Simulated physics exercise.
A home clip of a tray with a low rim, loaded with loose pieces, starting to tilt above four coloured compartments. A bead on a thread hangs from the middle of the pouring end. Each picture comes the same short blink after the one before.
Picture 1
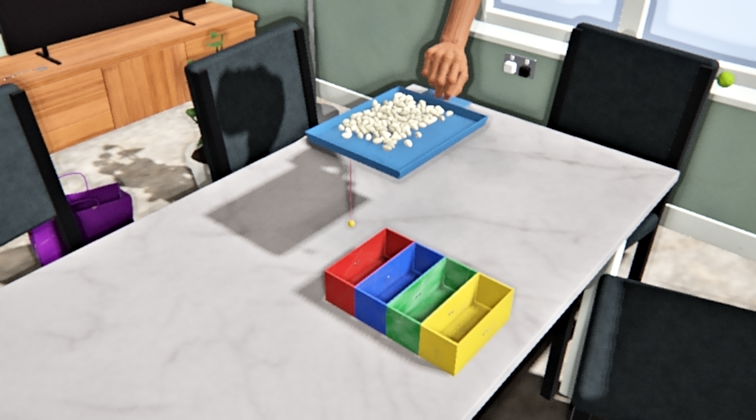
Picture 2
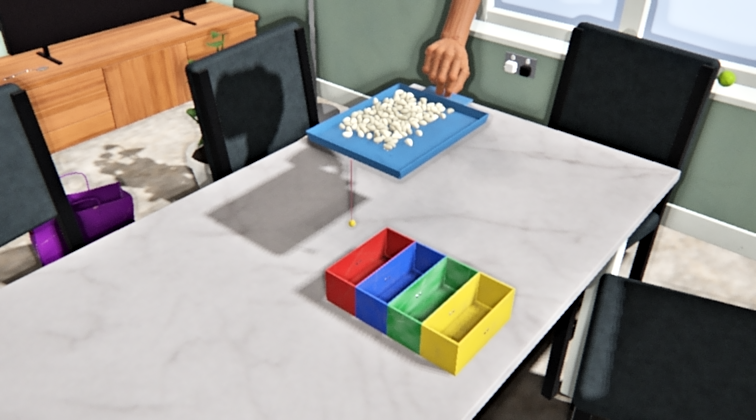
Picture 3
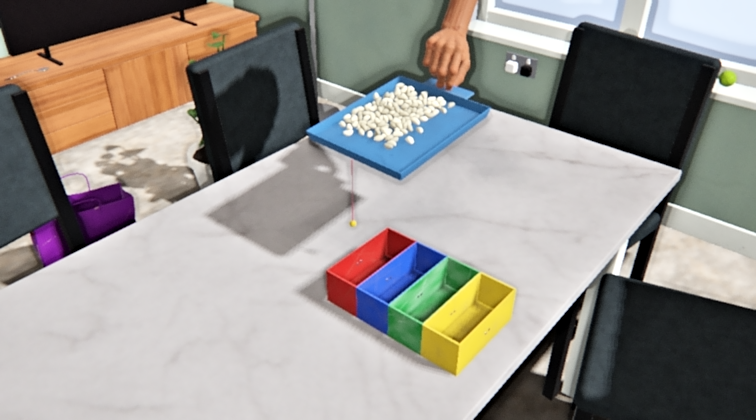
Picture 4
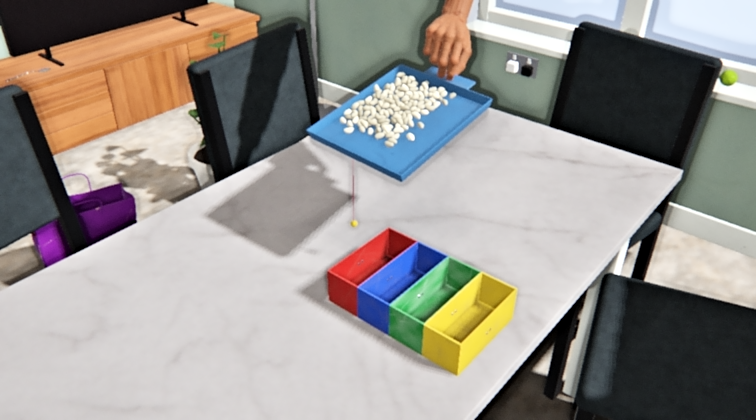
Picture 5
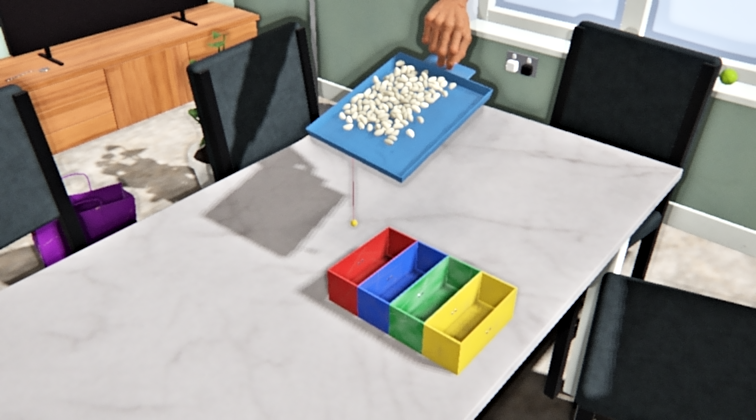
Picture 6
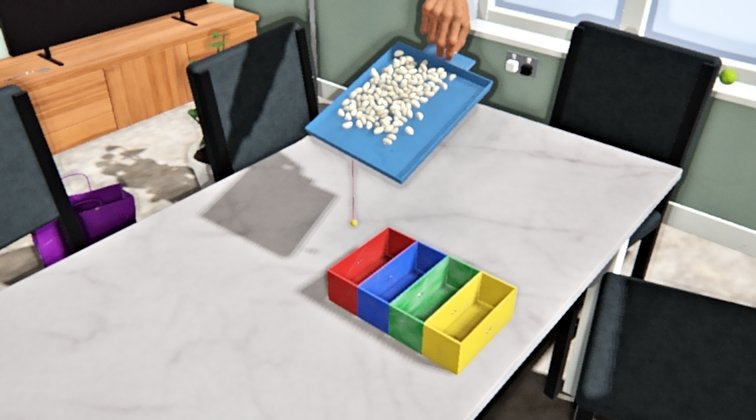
A hand gradually tilts a blue tray of white beans above four coloured compartments.
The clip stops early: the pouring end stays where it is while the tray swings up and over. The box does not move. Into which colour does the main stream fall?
The red one ends fullest.
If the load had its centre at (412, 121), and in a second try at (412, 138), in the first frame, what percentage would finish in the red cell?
The first gives 60 %, the second 60 %.
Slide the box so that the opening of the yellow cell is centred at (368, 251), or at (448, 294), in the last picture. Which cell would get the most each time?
The first try: Yellow. The second: The cell in blue.
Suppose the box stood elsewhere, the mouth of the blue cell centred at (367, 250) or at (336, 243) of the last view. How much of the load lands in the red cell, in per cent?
About 20 and 0 per cent.
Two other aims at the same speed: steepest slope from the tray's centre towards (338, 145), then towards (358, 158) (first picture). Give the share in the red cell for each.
About 0 and 30 per cent.
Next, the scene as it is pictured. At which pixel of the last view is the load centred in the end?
Roughly at (369, 287).
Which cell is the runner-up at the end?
The runner-up: The blue cell.
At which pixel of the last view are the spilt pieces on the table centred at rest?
Close to (309, 274).
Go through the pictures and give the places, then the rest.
In the first frame, corners of the pouring end at (309, 132) and (399, 169), level; middle of the load at (391, 120), white beans; bead on its thread at (351, 224); red cell at (340, 291); blue cell at (371, 308); green cell at (403, 327); yellow cell at (438, 347).
In the second frame, corners of the pouring end at (309, 131) and (400, 169), level; middle of the load at (391, 118).
In the third frame, corners of the pouring end at (310, 131) and (401, 171), tipped barely, lowest at the right corner; middle of the load at (392, 113).
In the fourth frame, corners of the pouring end at (310, 130) and (401, 173), tipped a little, lowest at the right corner; middle of the load at (393, 107).
In the fifth frame, corners of the pouring end at (309, 128) and (401, 175), tipped clearly, lowest at the right corner; middle of the load at (392, 100).
In the sixth frame, corners of the pouring end at (309, 127) and (401, 177), tipped clearly, lowest at the right corner; middle of the load at (391, 94); red cell at (343, 290); blue cell at (374, 308); green cell at (406, 326); yellow cell at (441, 346).
Soon, tray tipped steeply; nearly all on the tray; a small part falling or outside the box.
A while on, tray tipped past a quarter turn; about a quarter on the tray; about a third in the red cell; about a quarter in the blue cell; a stray few in the green cell; about a quarter falling or outside the box.
Towards the end, tray tipped past a quarter turn; about half in the red cell; about a quarter in the blue cell; a stray few in the green cell; about a quarter falling or outside the box.
Finally, tray tipped past a quarter turn; about half in the red cell; about a quarter in the blue cell; a stray few in the green cell; none in the yellow cell; about a quarter outside the box.
